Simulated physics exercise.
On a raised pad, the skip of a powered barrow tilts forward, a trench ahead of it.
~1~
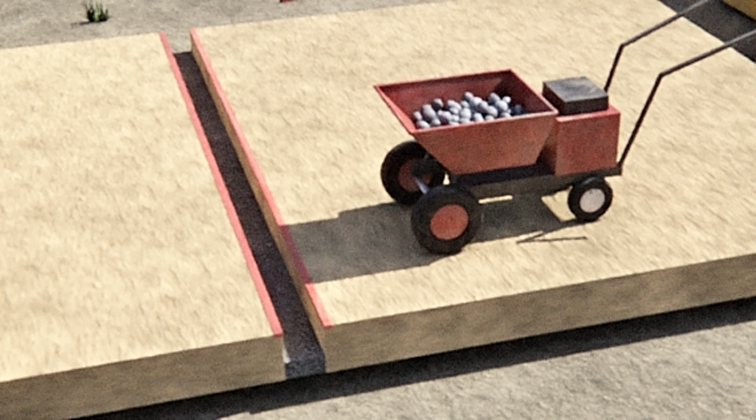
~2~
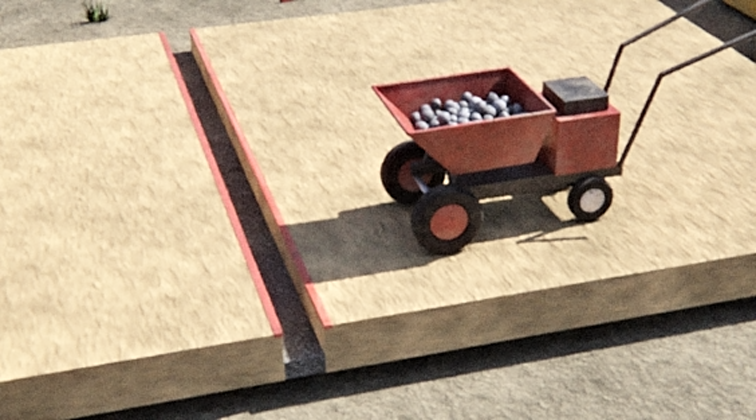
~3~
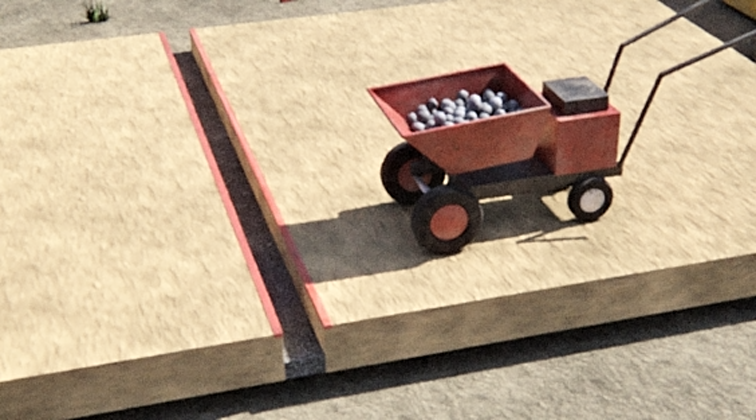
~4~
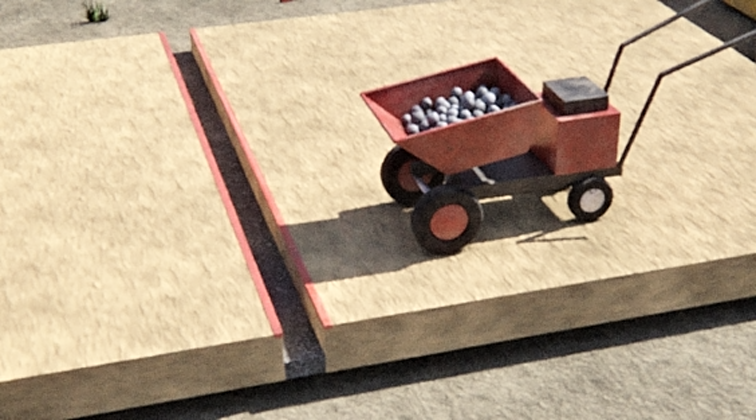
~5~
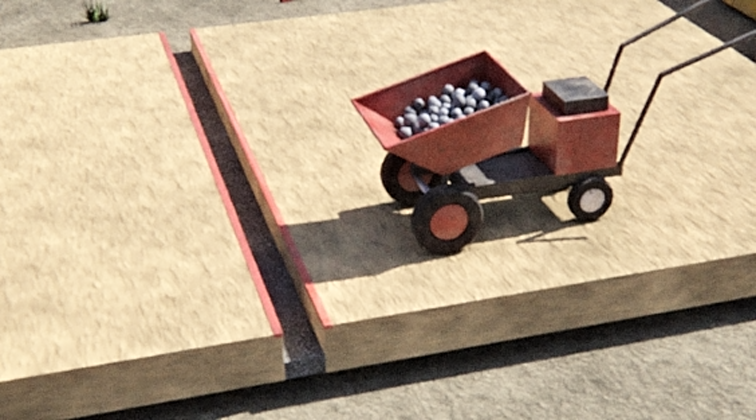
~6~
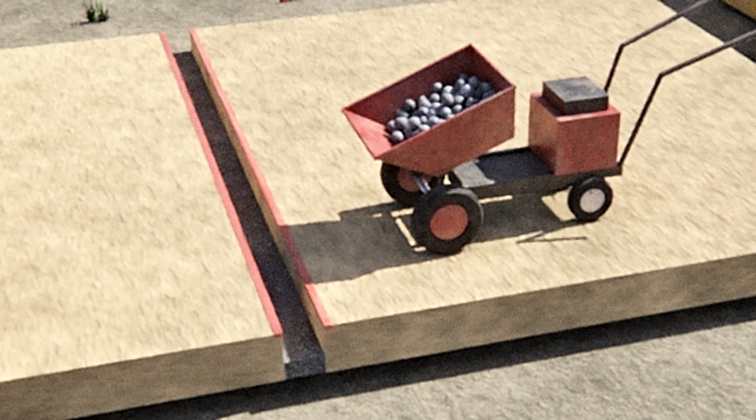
Red powered barrow standing on a raised pad near a narrow trench, its skip of round grey cobbles gradually tilting forward left.
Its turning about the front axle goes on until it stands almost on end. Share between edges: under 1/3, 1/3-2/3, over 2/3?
1/3-2/3.
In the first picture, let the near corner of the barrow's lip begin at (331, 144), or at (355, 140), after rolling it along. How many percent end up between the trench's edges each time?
Roughly 0 per cent first, then roughly 60 per cent.
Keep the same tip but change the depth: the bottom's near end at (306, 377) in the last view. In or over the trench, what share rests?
50 %.
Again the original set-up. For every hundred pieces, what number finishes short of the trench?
30 %.
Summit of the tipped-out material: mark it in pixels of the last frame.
Peak at rest, last frame: Around (308, 233).
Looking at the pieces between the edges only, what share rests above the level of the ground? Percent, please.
Estimate: Near 5 in a hundred.
Shortly afterwards, skip tipped steeply; the whole lot in the skip.
Next, skip tipped right over; near two thirds in the skip; near a quarter short of the trench; a little in or heaped over the trench; only a few falling.
Some moments later, skip tipped right over; near a quarter in the skip; near a third short of the trench; near half in or heaped over the trench; a little beyond it.
In the end, skip tipped right over; near a quarter in the skip; near a quarter short of the trench; near half in or heaped over the trench; a little beyond it.
